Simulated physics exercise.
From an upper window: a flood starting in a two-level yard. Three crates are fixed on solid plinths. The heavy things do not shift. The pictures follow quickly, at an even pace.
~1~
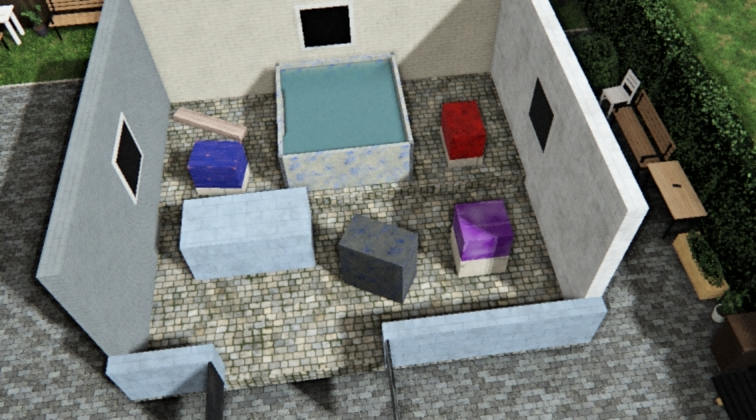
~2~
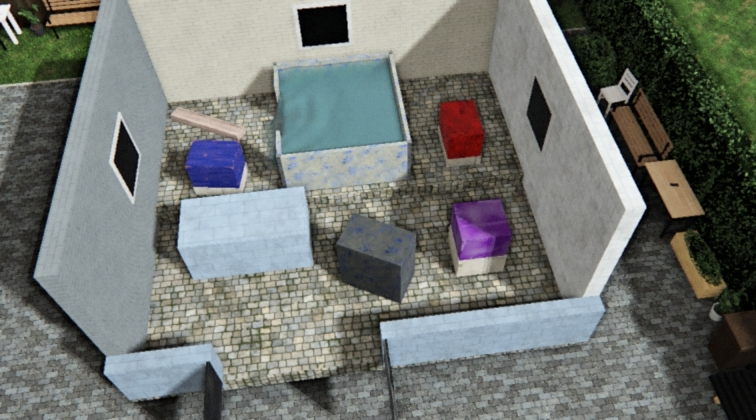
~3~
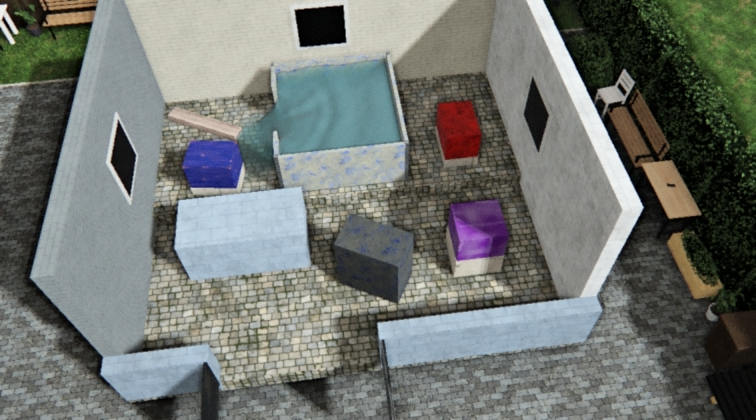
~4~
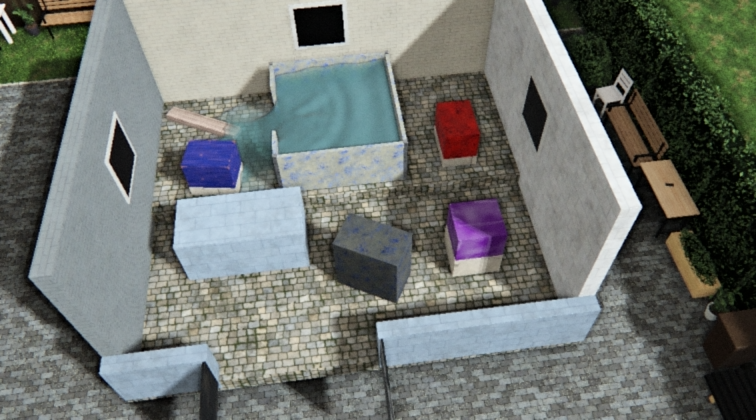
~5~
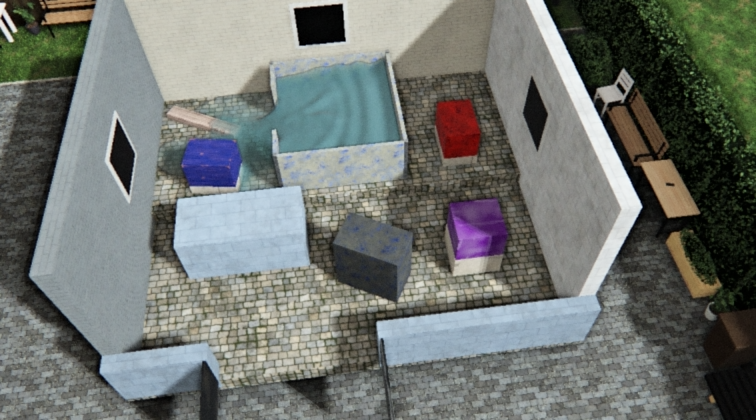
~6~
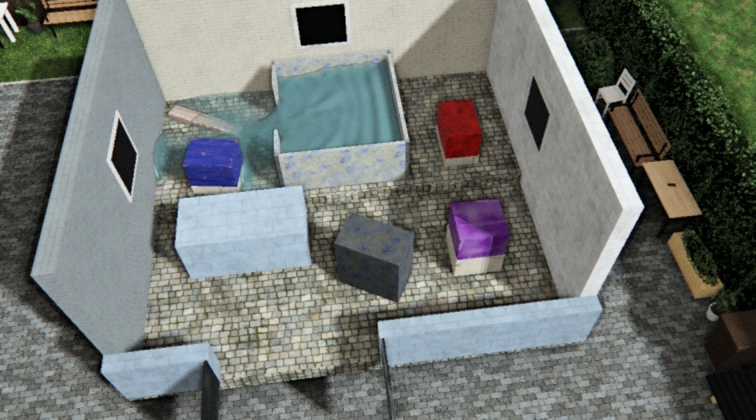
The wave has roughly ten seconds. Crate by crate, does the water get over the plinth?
The blue crate is soaked; the purple crate keeps dry; the red crate keeps dry.
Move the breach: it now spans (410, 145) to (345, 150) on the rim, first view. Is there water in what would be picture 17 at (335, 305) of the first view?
At that place: Covered.
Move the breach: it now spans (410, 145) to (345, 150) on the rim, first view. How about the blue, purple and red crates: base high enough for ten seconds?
One by one: The blue one stays dry, the purple one gets wet, the red one is spared.
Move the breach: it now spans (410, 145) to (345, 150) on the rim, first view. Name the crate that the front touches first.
First comes the purple one.
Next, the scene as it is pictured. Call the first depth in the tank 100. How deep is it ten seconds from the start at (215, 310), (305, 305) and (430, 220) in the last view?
Roughly 6, 4 and 14 per cent, in turn.
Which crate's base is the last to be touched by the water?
Last comes the one in red.
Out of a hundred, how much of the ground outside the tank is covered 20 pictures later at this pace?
I make it 60 per cent.
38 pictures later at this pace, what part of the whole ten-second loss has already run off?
About 35 per cent.
A moment on, water covers 25 % of the floor; the blue crate water round its plinth, the purple crate not reached, the red crate not reached.
Next, water covers 35 % of the floor; the blue crate water round its plinth, the purple crate not reached, the red crate not reached.
Then, water covers 60 % of the floor; the blue crate water round its plinth, the purple crate water round its plinth, the red crate not reached.
Later, water covers 95 % of the floor; the blue crate water round its plinth, the purple crate water round its plinth, the red crate water round its plinth.
In the end, water covers 95 % of the floor; the blue crate was topped, the purple crate stayed above the water, the red crate stayed above the water.
